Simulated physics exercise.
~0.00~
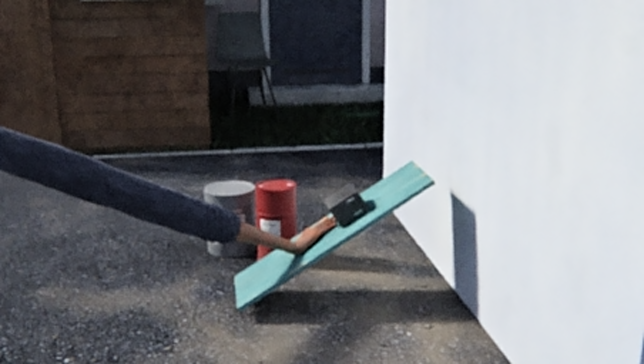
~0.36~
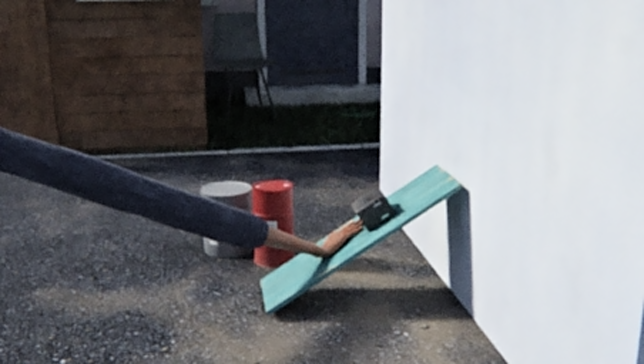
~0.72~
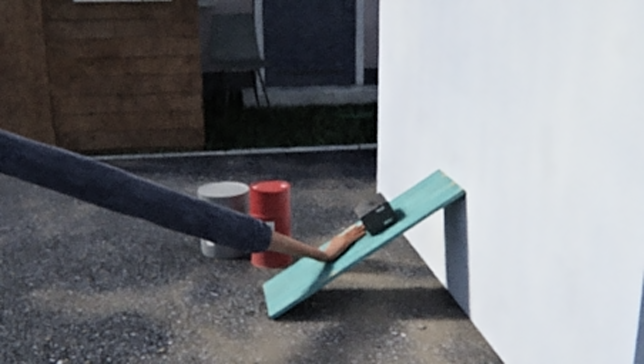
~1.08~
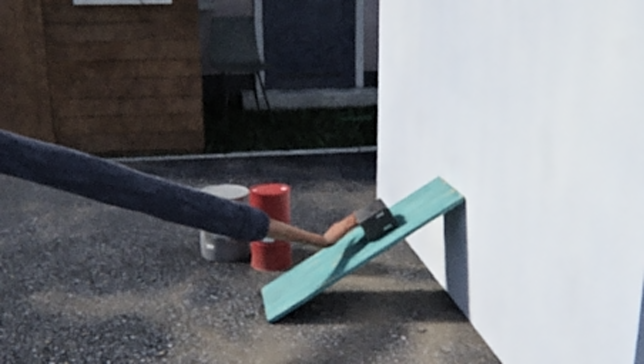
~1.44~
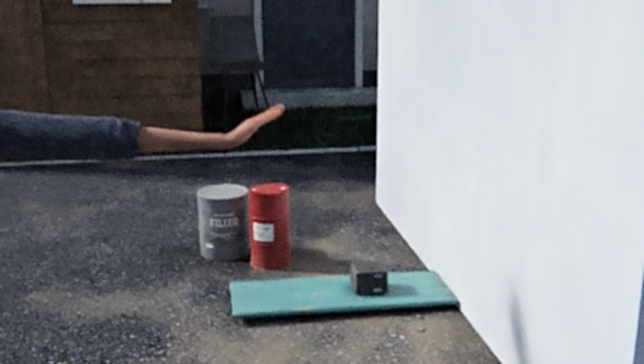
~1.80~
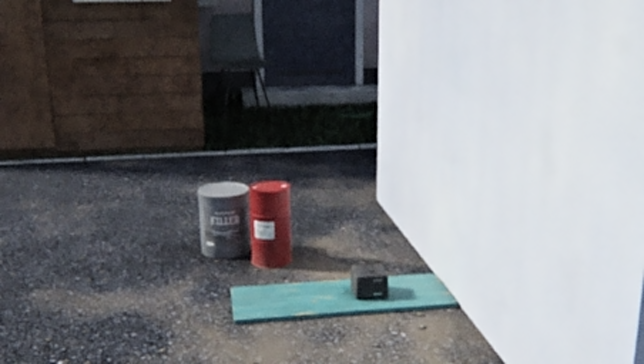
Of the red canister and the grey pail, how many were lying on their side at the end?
None of them were; the red canister and the grey pail were both still standing upright.
